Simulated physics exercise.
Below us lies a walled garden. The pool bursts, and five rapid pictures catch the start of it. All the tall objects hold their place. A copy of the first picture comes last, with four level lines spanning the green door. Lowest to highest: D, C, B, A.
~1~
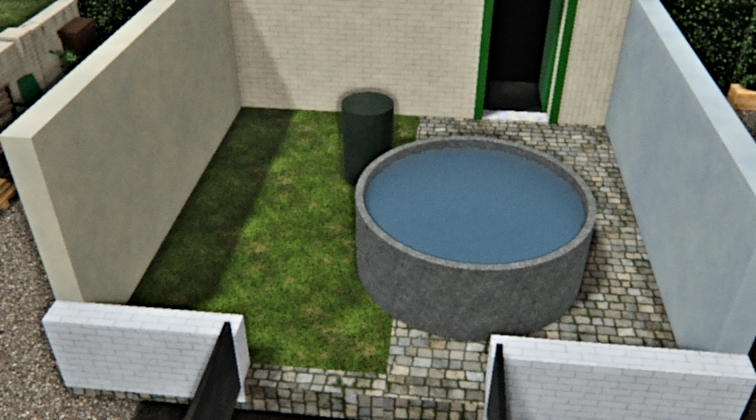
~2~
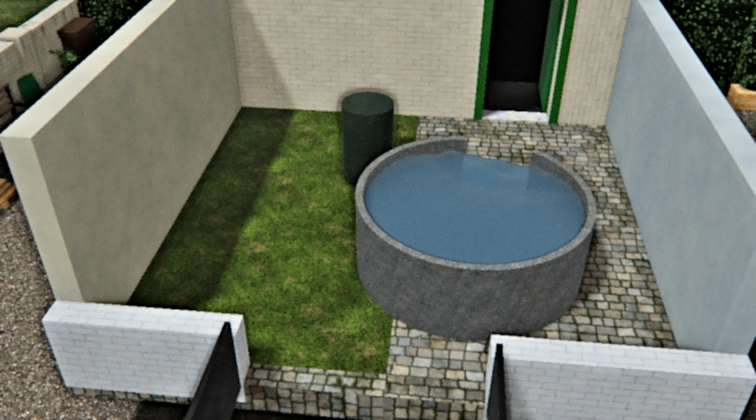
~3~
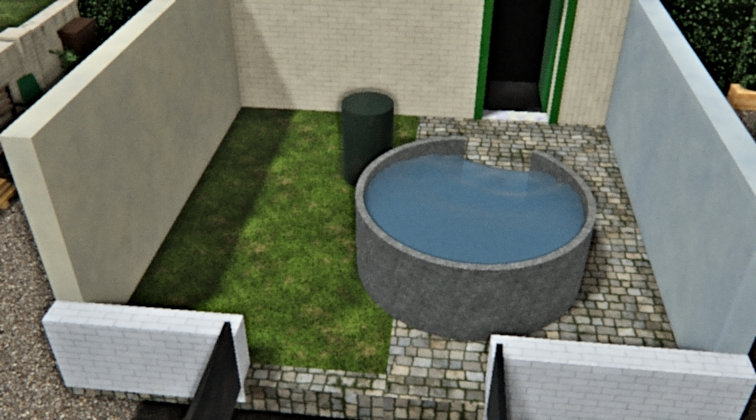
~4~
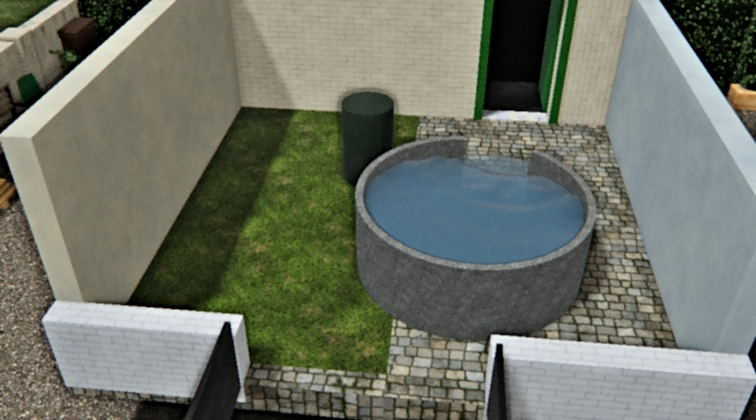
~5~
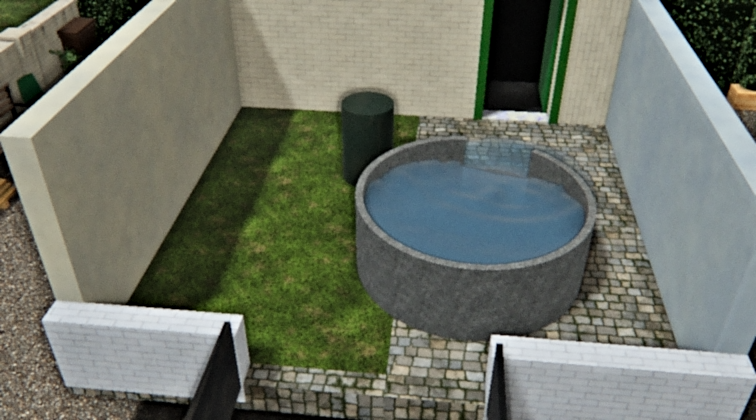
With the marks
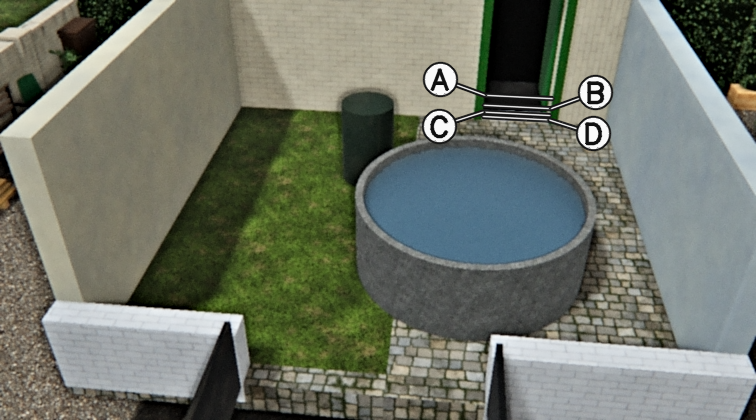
Water lies still and level in a round grey stone pool inside a walled garden, with grass to its left and cobbles around it. A gap opens in the pool's far rim, the surface ripples near it, and a thin, clear sheet of water shows at the opening, facing the green-framed doorway.
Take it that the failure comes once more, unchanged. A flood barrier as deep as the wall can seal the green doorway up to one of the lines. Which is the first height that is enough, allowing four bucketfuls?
A will do.
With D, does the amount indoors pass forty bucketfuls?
Yes, clearly.
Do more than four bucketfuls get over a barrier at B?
Yes, it does.
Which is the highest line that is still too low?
That is line B.
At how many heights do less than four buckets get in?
One of the four.
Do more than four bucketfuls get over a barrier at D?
Yes, that goes wrong.
On the marked copy, A at (518, 96); B at (517, 106); C at (516, 113); D at (515, 118); from the bottom up D, C, B, A.
Choosing A, a splash gets over, under a bucket.
Choosing B, about 12 bucketfuls get in.
Choosing C, dozens of bucketfuls pour in.
Choosing D, dozens of bucketfuls pour in.
